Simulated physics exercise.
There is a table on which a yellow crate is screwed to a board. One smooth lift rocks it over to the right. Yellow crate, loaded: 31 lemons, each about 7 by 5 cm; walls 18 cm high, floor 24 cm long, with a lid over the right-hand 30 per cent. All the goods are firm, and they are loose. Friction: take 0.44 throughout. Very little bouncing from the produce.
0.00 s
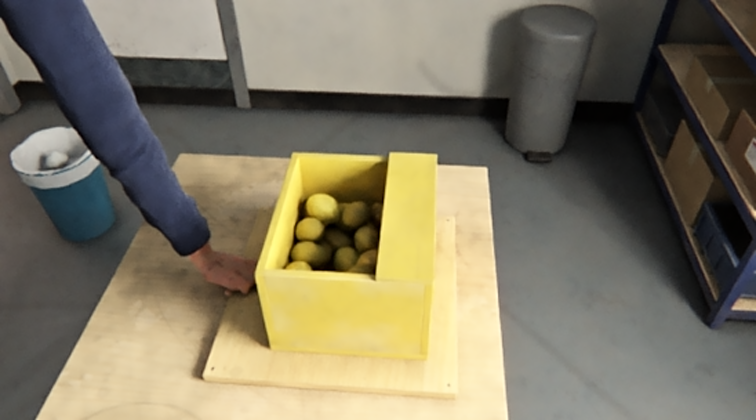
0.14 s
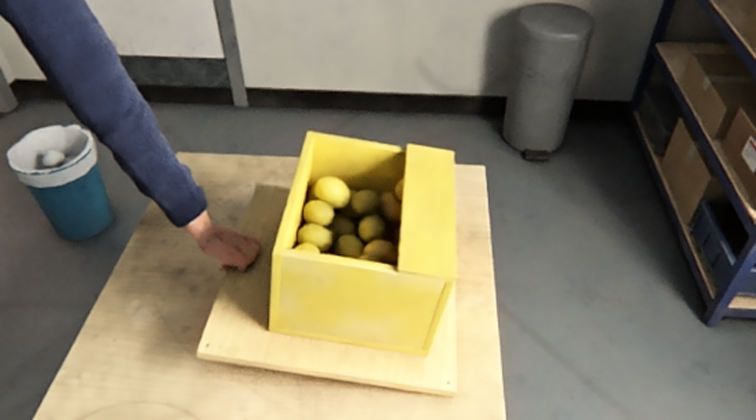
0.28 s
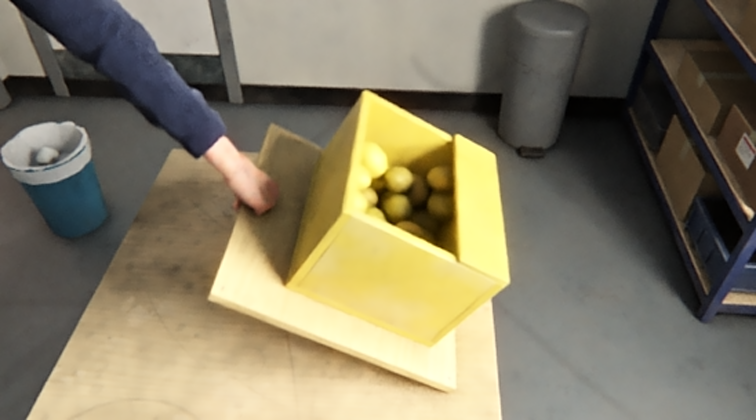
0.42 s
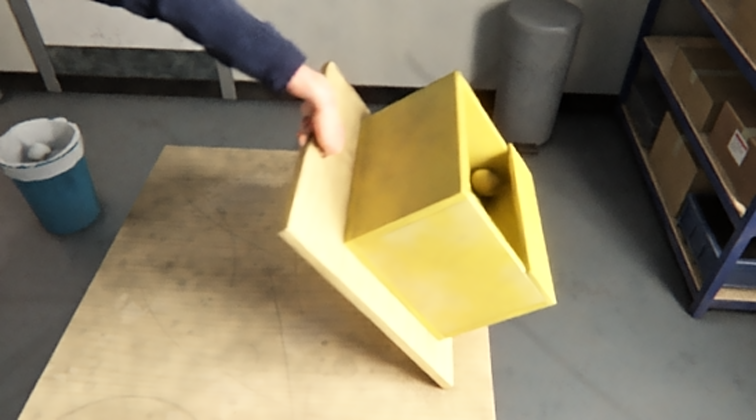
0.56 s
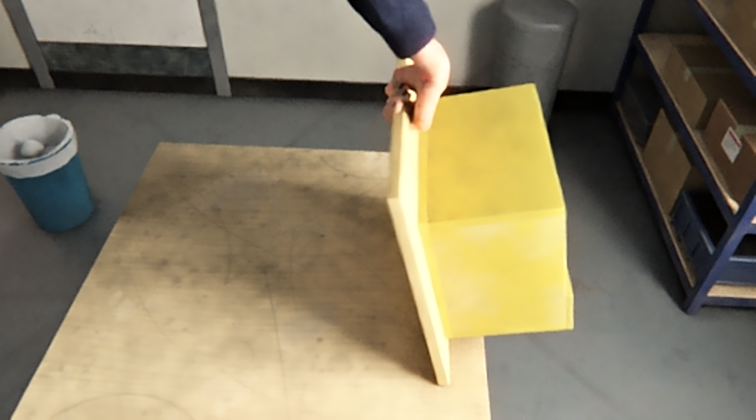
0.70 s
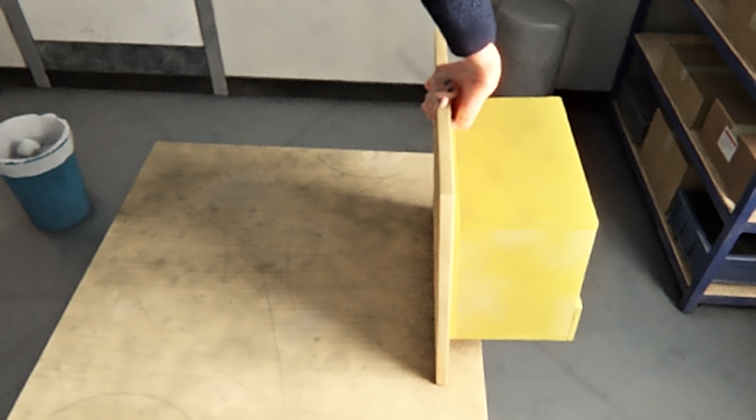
The footage shows a hand lifting the left edge of a board bearing a yellow crate of round yellowish fruit on a table, rocking it rightward until the board stands nearly upright and the crate lies on its side.
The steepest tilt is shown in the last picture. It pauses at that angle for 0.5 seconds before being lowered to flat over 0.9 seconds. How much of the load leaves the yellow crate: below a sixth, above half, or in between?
Most likely the spill will come to beneath a sixth of the pieces.
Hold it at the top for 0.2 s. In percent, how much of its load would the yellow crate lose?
In that case yellow crate 10 per cent.
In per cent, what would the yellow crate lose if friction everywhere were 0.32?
Yellow crate 0 per cent.
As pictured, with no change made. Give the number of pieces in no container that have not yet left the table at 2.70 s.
The count is about 0.
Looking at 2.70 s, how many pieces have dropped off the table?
About 2.
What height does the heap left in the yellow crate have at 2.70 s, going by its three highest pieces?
I'd put it near 12 cm.
After 1.02 s, tilt 86°; 2 of 31 out of the yellow crate.
After 1.42 s, tilt 73°; 2 of 31 out of the yellow crate.
After 1.98 s, tilt 4°; 2 of 31 out of the yellow crate.
Outcome (at 2.70 s), 2 of 31 out of the yellow crate. Asked share, 2 of 31, 6 per cent.
